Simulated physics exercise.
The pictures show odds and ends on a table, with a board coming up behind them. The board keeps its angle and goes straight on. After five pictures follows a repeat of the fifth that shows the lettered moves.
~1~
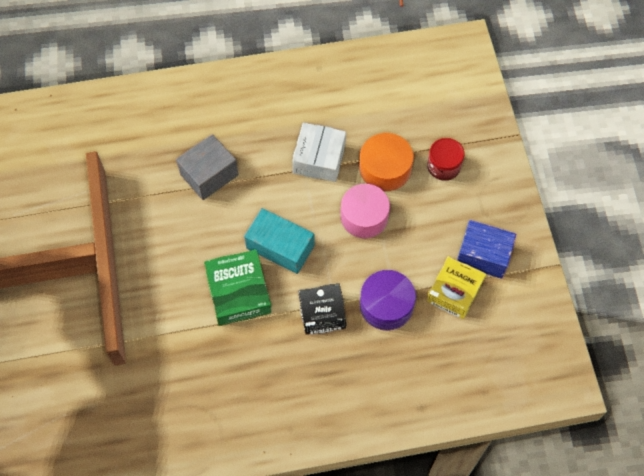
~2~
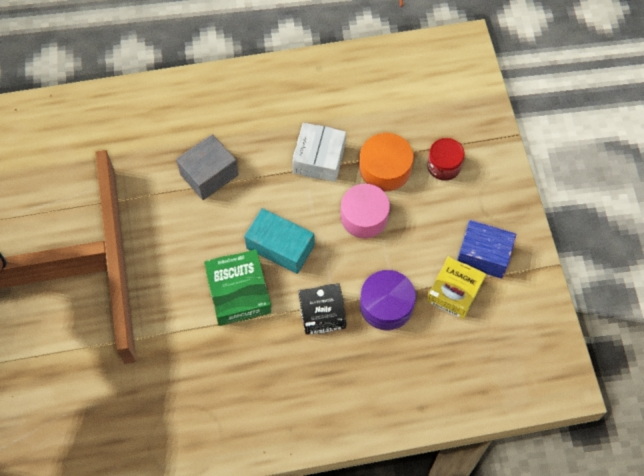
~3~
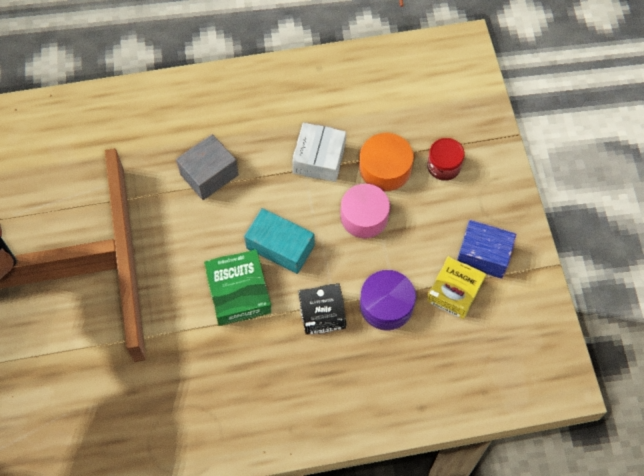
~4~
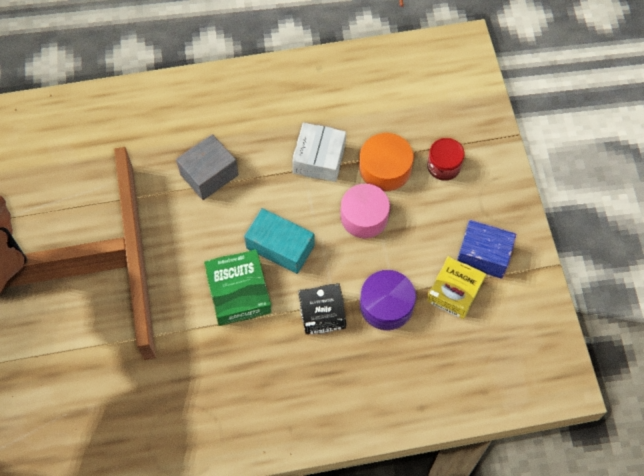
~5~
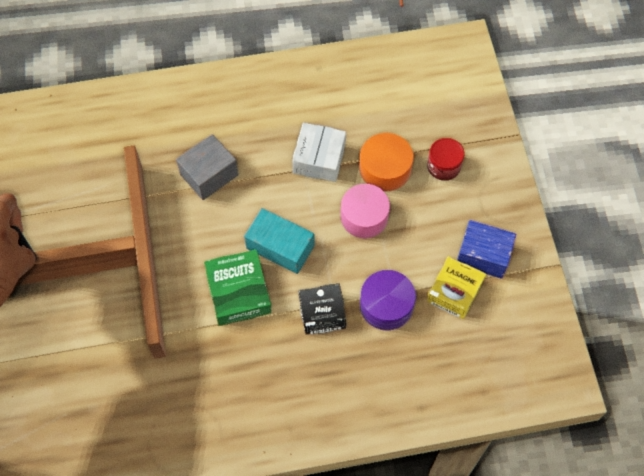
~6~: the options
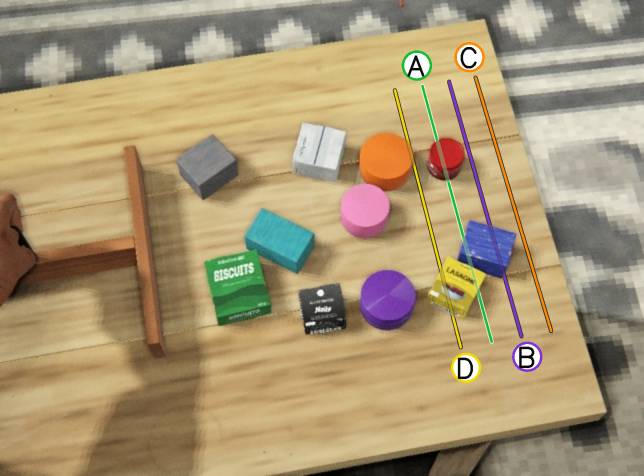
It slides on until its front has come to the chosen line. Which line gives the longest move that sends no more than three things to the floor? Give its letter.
A is the last line within the limit.
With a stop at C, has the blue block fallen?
By then, yes.
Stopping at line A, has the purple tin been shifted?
Yes.
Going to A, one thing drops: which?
It is the red tub.
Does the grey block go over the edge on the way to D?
No.
On the marked copy, A at (455, 206); B at (483, 201); C at (511, 197); D at (426, 211).
Taking A. A third of the way, board (256, 221); purple tin (404, 301); black box (355, 308).
Two thirds of the way, board (368, 202); red tub (475, 165); yellow box (499, 299).
When it is over, board (454, 188); red tub over the edge; pink tin (539, 186); one fallen.
As for the rest, B drops four; C drops six; D is within the limit but short.
